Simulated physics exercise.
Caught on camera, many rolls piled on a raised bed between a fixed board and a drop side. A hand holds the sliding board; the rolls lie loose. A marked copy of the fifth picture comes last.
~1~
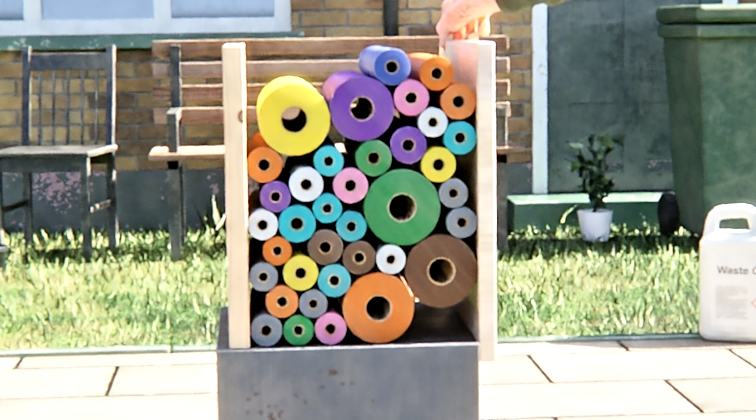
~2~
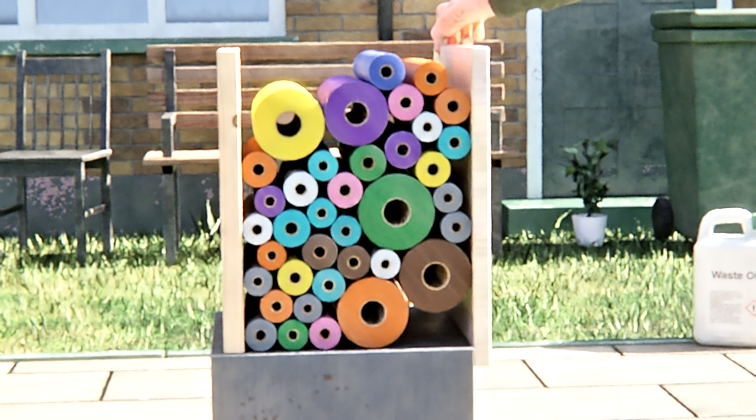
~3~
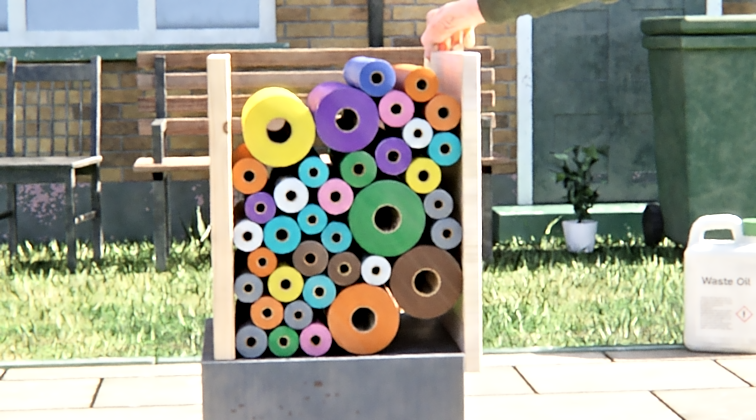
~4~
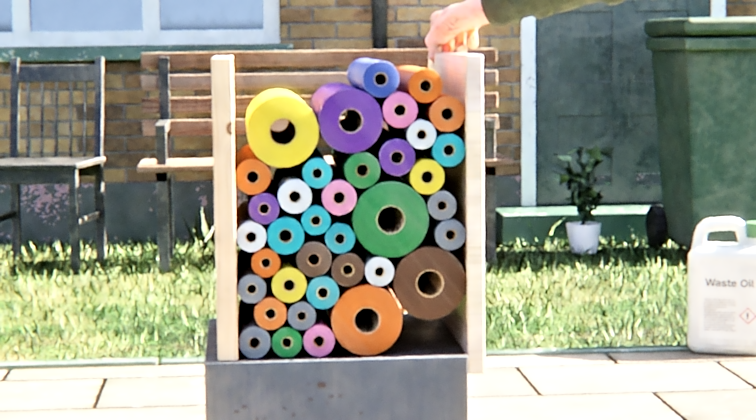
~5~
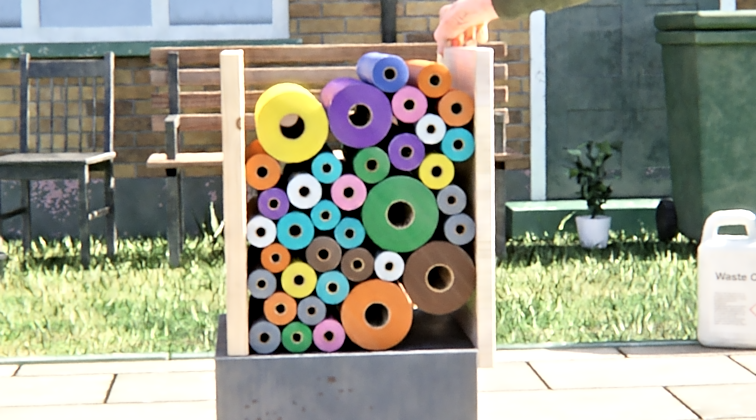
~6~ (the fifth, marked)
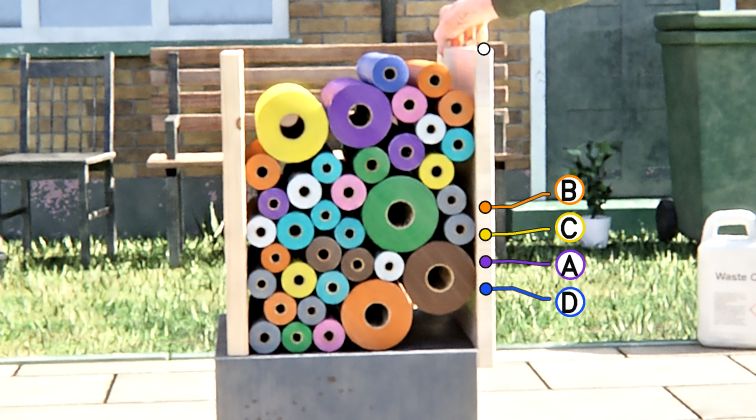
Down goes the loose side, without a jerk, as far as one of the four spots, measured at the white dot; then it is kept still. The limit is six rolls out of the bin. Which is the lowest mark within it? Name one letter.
The lowest mark that will do is B.
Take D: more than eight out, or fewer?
It loses more than eight.
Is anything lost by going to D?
At D: Yes.
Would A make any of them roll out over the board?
Yes.
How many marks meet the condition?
The number is one.
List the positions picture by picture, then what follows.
The first picture shows a white roll (433, 122); an orange roll (437, 74); side board (465, 188).
The second picture shows side board (460, 193); a grey roll (261, 335).
The third picture shows a grey roll (299, 315); a yellow roll (286, 284).
The fourth picture shows a turquoise roll (340, 238); a white roll (251, 237).
The fifth picture shows a turquoise roll (458, 145); a white roll (431, 129); an orange roll (435, 80).
On the marked copy, A at (485, 262); B at (485, 207); C at (485, 234); D at (486, 289); the white dot at (484, 49).
Taking B. A third of the way, top of the board (475, 119).
Two thirds of the way, top of the board (476, 197).
When it is over, top of the board (476, 207), five out over the board.
As for the rest, A more than six out over the board; C more than six out over the board; D more than six out over the board.
